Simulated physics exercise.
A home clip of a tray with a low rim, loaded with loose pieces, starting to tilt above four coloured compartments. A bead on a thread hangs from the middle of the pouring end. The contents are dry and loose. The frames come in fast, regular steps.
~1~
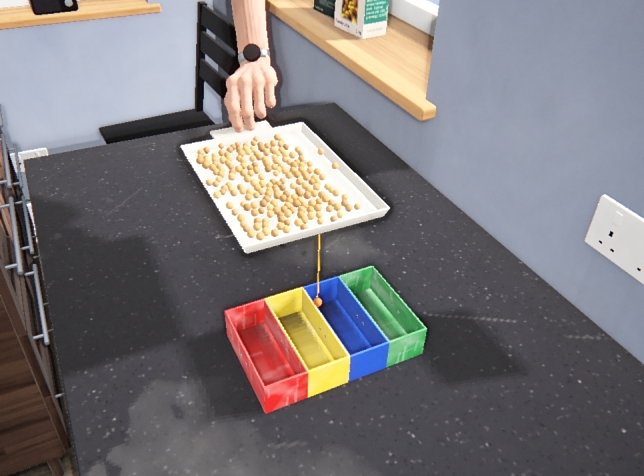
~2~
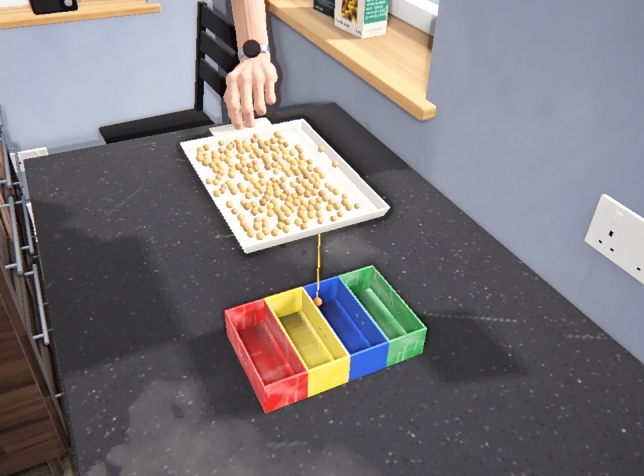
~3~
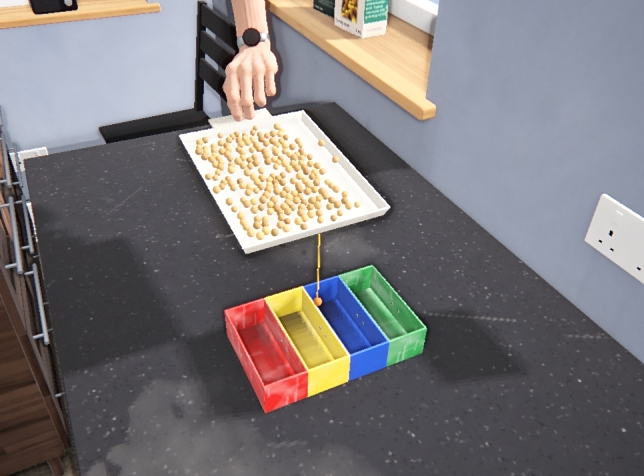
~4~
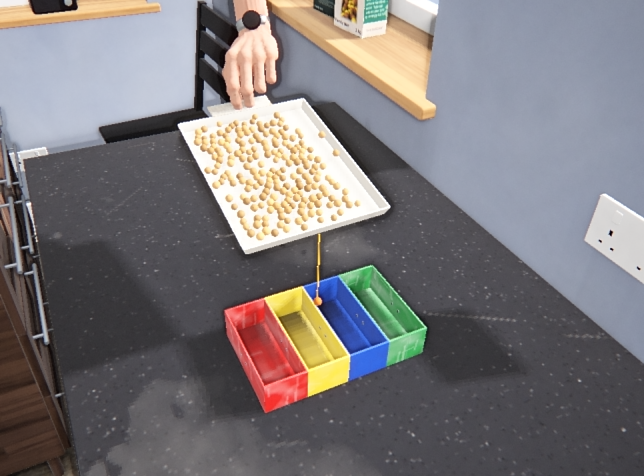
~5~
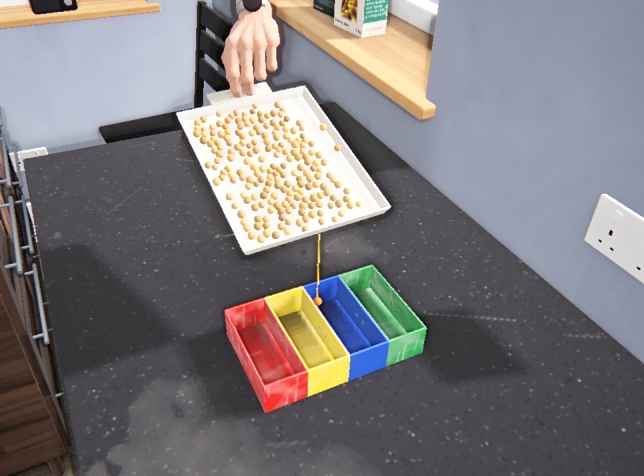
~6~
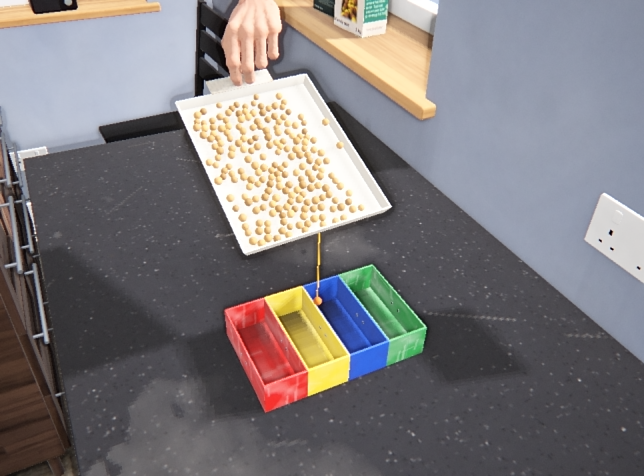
At first, a hand holds a white tray of small round tan pieces level above red, yellow, blue and green compartments, with a bead hanging on a thread from its near edge. The hand then steadily raises the far end, and the tray tilts toward its near left corner as the pieces begin shifting.
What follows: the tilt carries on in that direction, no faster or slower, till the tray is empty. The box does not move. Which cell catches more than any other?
The red cell gets the most.
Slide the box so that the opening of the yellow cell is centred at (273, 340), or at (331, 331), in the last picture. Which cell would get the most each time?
In turn: The yellow one; that red cell.
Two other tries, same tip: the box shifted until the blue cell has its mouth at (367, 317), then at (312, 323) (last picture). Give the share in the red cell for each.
The first gives 40 %, the second 10 %.
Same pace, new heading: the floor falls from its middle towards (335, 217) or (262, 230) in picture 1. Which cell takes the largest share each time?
At the first place the green cell, at the second that red cell.
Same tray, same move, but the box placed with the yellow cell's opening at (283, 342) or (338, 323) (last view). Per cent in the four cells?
First some 90, then 60 per cent.
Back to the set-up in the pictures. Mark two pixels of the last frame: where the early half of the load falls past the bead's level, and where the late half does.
Around (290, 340) and then (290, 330).
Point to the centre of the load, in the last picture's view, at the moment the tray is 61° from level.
At about (295, 245).
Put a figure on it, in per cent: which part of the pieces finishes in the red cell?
It comes to 40 per cent or so.
Just after the last frame, tray tipped steeply; roughly half on the tray; about a tenth in the red cell; about a tenth in the yellow cell; about a tenth in the blue cell; just a few in the green cell; roughly a quarter falling or outside the box.
A moment on, tray tipped right over; roughly a third in the red cell; roughly a quarter in the yellow cell; roughly a quarter in the blue cell; just a few in the green cell; roughly a quarter falling or outside the box.
Further on, tray tipped past a quarter turn; roughly a third in the red cell; roughly a quarter in the yellow cell; roughly a quarter in the blue cell; just a few in the green cell; about a tenth falling or outside the box.
When it is over, tray tipped past a quarter turn; roughly a third in the red cell; roughly a quarter in the yellow cell; roughly a quarter in the blue cell; just a few in the green cell; about a tenth outside the box.
